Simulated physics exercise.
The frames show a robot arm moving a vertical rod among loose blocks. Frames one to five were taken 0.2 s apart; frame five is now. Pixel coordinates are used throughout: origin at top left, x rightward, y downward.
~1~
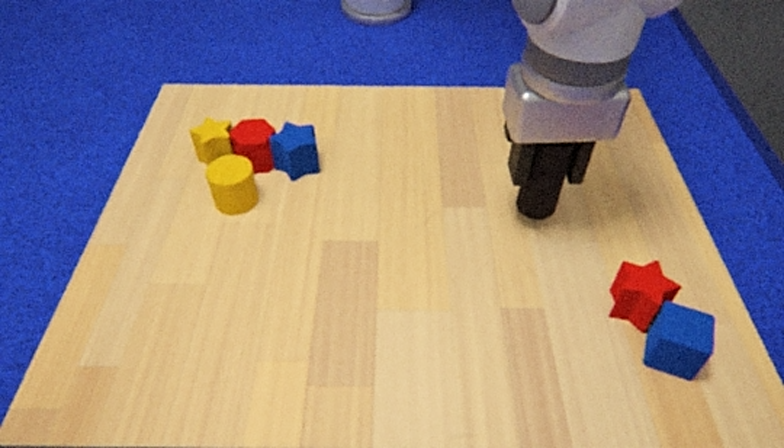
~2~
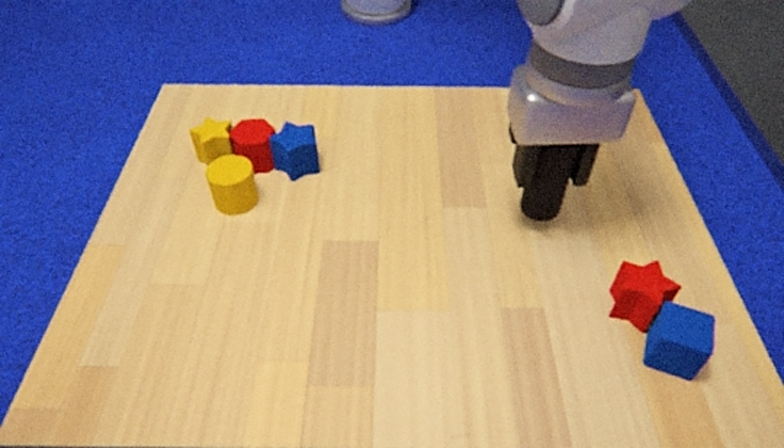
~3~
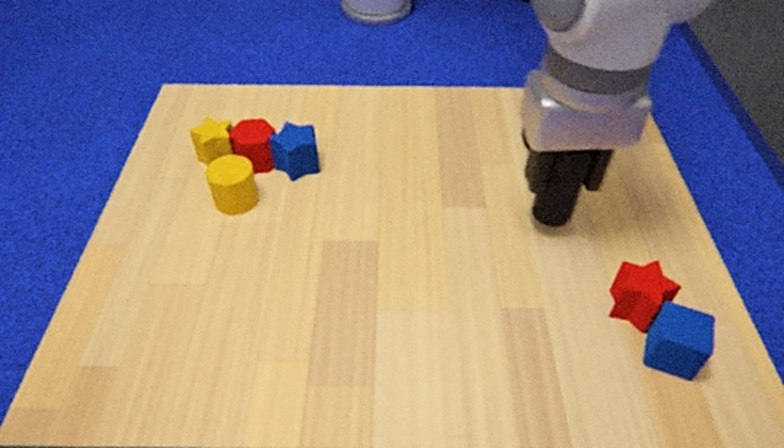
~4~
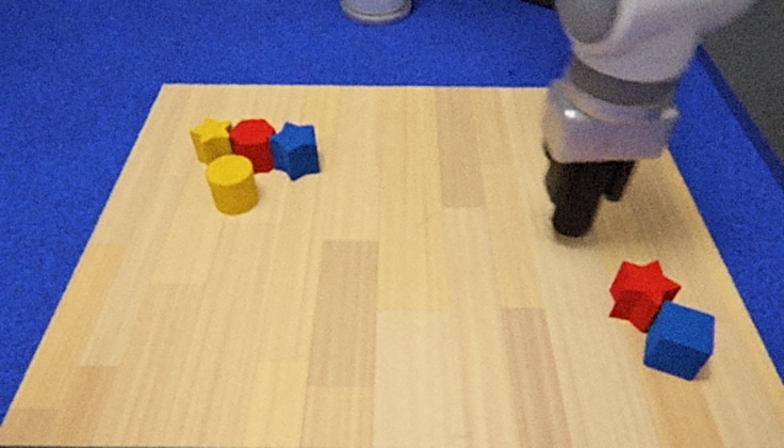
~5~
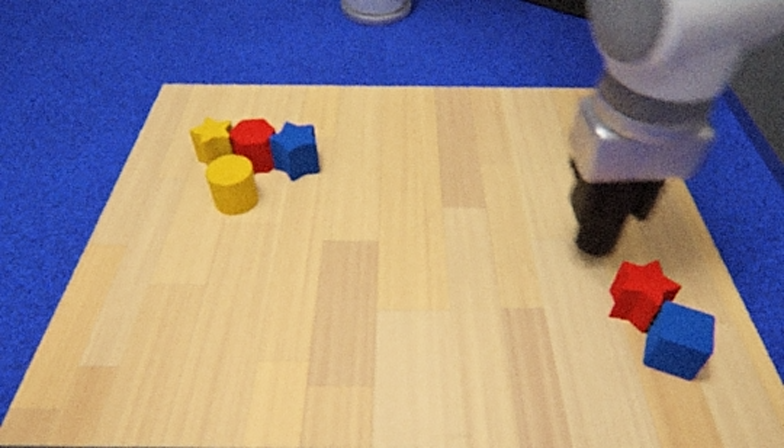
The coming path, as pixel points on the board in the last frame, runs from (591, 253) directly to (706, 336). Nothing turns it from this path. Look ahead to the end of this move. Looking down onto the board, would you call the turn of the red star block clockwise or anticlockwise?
Answer: With the clock.
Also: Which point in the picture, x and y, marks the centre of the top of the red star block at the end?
In the picture, it is at (669, 308).
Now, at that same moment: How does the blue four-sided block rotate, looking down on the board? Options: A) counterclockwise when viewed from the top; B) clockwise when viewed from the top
A - counterclockwise when viewed from the top.
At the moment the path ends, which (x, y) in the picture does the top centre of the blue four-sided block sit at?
My prediction: (699, 358).
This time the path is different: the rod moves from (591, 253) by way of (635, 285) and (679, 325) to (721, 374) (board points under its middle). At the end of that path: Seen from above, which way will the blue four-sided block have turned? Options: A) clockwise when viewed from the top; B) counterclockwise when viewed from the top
B (counterclockwise when viewed from the top)
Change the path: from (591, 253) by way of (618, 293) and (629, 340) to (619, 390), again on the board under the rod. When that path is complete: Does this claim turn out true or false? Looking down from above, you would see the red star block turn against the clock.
That is true.
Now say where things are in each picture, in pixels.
Tip of the rod at (536, 206), middles of tops, red star block at (649, 279), blue four-sided block at (689, 326), in the first picture.
Rod at (540, 208), nothing pushed, in the second picture.
Rod at (551, 213), nothing pushed, in the third picture.
Rod at (571, 223), nothing pushed, in the fourth picture.
Rod at (595, 242), red star block at (649, 279), blue four-sided block at (689, 326), in the fifth picture.
On the path given first. One third of the way, rod at (632, 268); red star block at (651, 282).
Two thirds of the way, rod at (671, 295); red star block at (664, 304), turned 45° clockwise; blue four-sided block at (699, 350), turned 15° anticlockwise.
At the end, rod at (714, 325); red star block at (669, 308), turned 65° clockwise; blue four-sided block at (699, 358), turned 25° anticlockwise.
